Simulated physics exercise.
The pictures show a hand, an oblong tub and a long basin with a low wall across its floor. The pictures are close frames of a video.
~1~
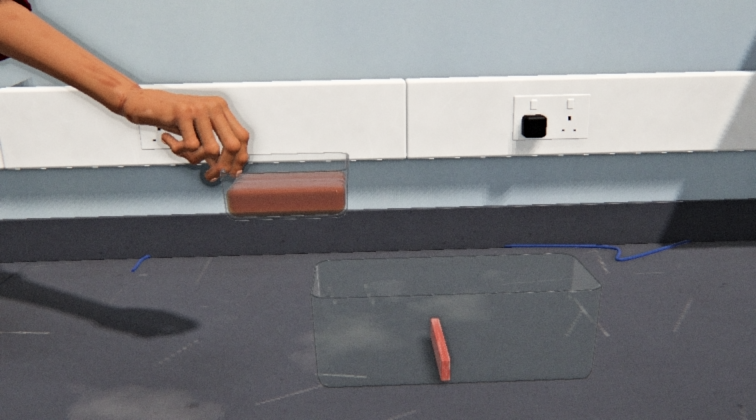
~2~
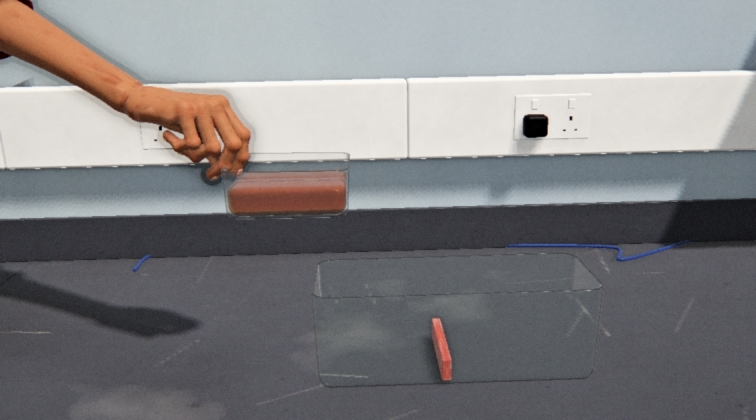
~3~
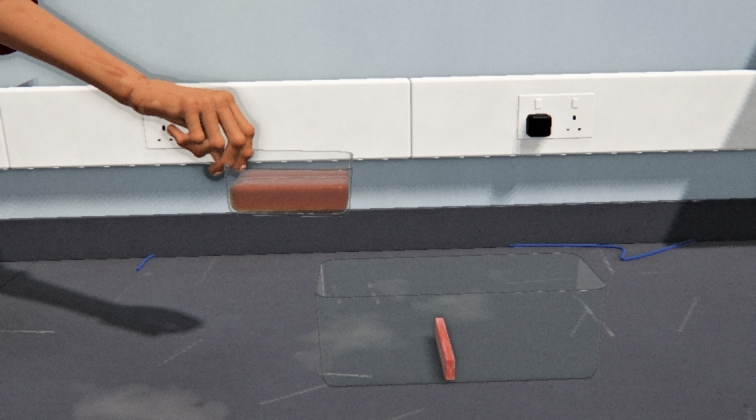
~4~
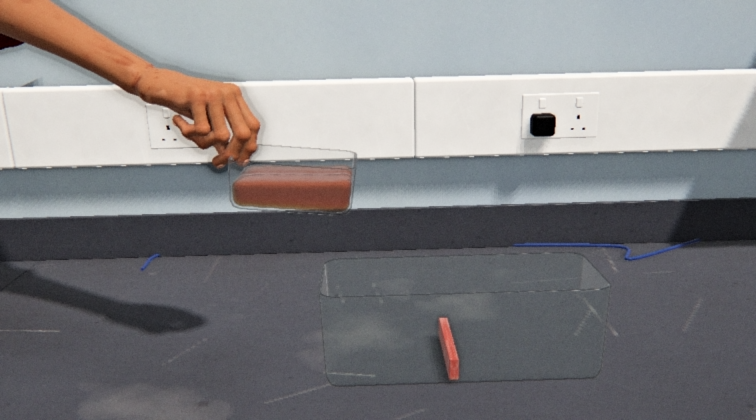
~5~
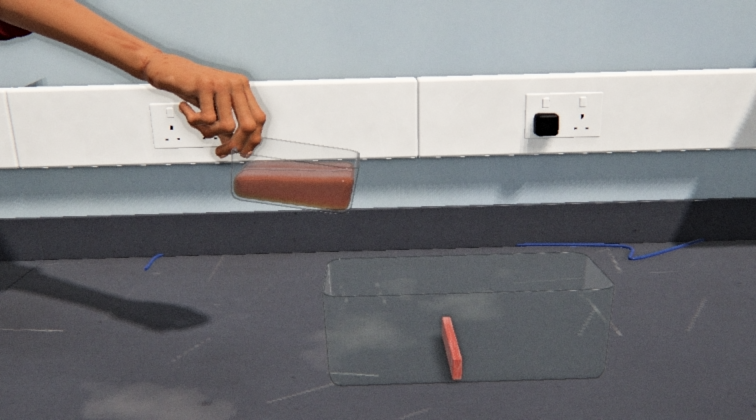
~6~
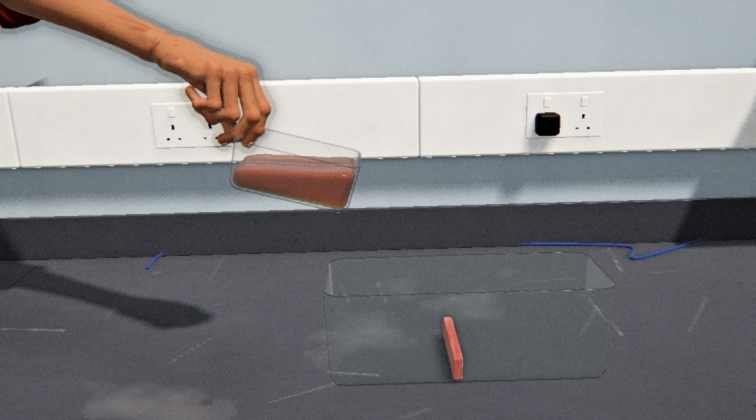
A hand holds a clear tub of reddish-brown liquid and gradually tilts it to the right.
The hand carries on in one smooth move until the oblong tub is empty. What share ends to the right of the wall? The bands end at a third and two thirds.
In the end from a third to two thirds is right of the wall.
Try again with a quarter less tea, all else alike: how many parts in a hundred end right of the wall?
Near 20 %.
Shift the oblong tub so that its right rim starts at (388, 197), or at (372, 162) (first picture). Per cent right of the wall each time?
Near 80 % and 65 %.
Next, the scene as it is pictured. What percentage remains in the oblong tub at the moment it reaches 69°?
Some 40 per cent.
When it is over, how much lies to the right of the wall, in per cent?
About 45 per cent.
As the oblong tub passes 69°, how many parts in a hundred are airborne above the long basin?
Close to 50 per cent.
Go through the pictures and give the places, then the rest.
Tilt 0°; pouring edge (348, 163); surface from (232, 182) to (346, 179); the long basin's rim runs from (313, 280) to (588, 271); the wall's top is at (440, 339), in the first frame.
Tilt 1°; pouring edge (349, 162); surface from (233, 181) to (347, 178), in the second frame.
Tilt 2°; pouring edge (352, 162); surface from (236, 179) to (350, 176), in the third frame.
Tilt 6°; pouring edge (355, 162); surface from (239, 175) to (353, 173), in the fourth frame.
Tilt 10°; pouring edge (359, 162); surface from (240, 169) to (355, 169), in the fifth frame.
Tilt 15°; pouring edge (359, 161); surface from (240, 162) to (357, 165), in the sixth frame.
A moment on, the tilt is 69° and 40 per cent is still to pour, 9 is left of the wall and 0 right of it.
Next, the tilt is 98° and 8 per cent is still to pour, 31 is left of the wall and 43 right of it.
Then the tilt is 102° and 0 per cent is still to pour, 48 is left of the wall and 43 right of it.
Later the tilt is 102° and 0 per cent is still to pour, 49 is left of the wall and 44 right of it.
In the end 49 per cent lies left of the wall, 44 right of it and 6 outside.
